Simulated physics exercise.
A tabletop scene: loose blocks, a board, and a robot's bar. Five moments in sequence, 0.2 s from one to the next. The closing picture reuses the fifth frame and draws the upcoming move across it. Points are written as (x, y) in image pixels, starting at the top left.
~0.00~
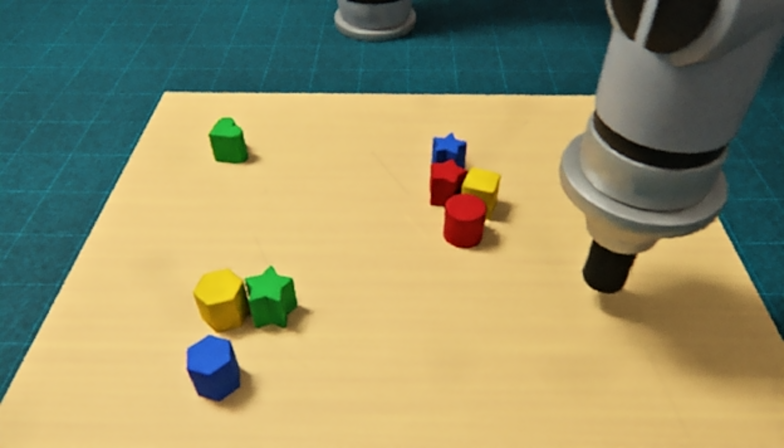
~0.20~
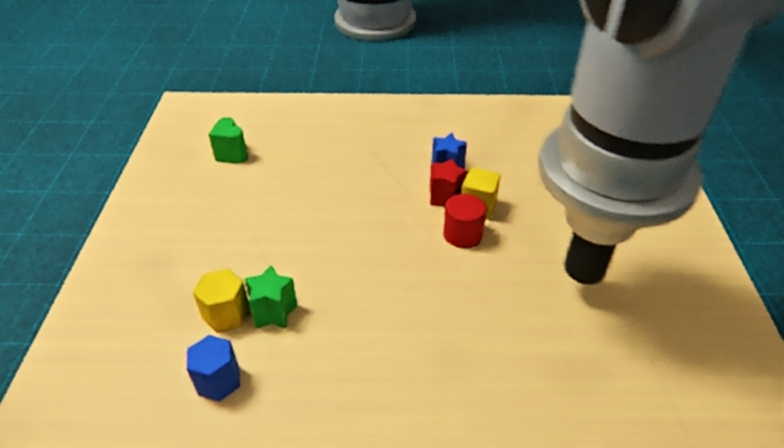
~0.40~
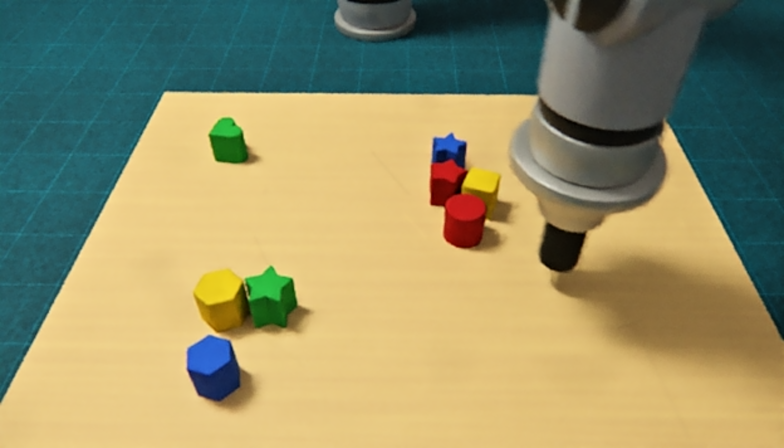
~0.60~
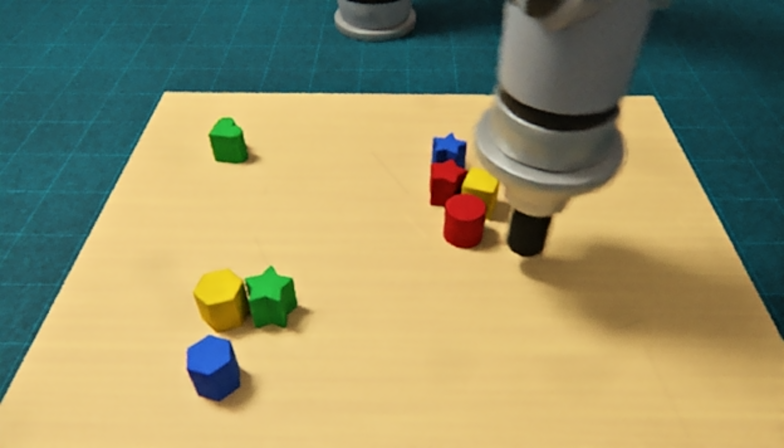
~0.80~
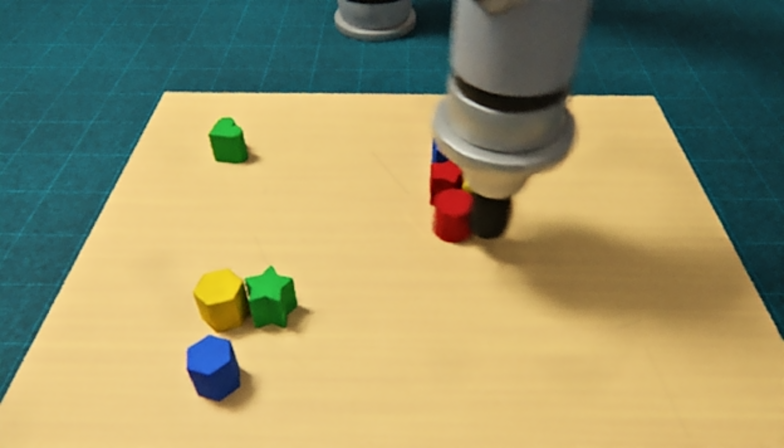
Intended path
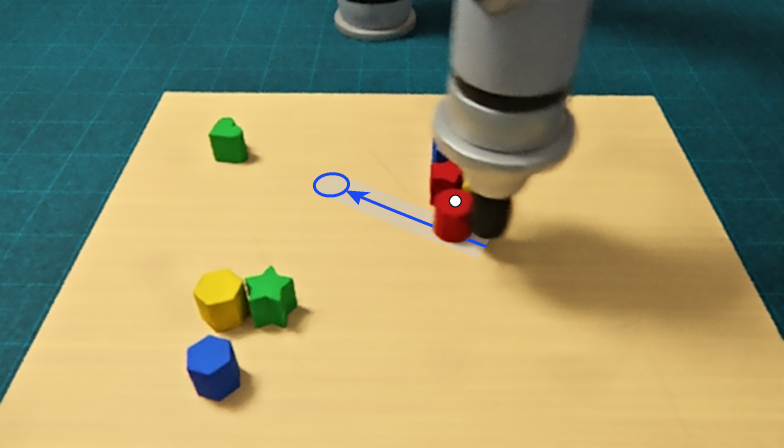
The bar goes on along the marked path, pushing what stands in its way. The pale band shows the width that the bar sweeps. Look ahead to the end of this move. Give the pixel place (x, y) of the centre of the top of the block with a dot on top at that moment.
For the centre of its top, I'd go with (355, 140).
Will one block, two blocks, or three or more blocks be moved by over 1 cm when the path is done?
One block, no more.
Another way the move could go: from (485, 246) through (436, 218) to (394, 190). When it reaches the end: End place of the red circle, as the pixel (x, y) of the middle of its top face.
I predict (359, 157).
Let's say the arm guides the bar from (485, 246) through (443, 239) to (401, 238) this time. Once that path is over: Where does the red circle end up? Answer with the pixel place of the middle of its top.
It comes to (409, 184).
Drawn move, from (485, 246) to (331, 185); the dot is on the red circle.
On the path given first. One third of the way, bar (430, 206); red circle (404, 177).
Two thirds of the way, bar (378, 186); red circle (369, 154).
At the end, bar (330, 166); red star block still; red circle (355, 140).
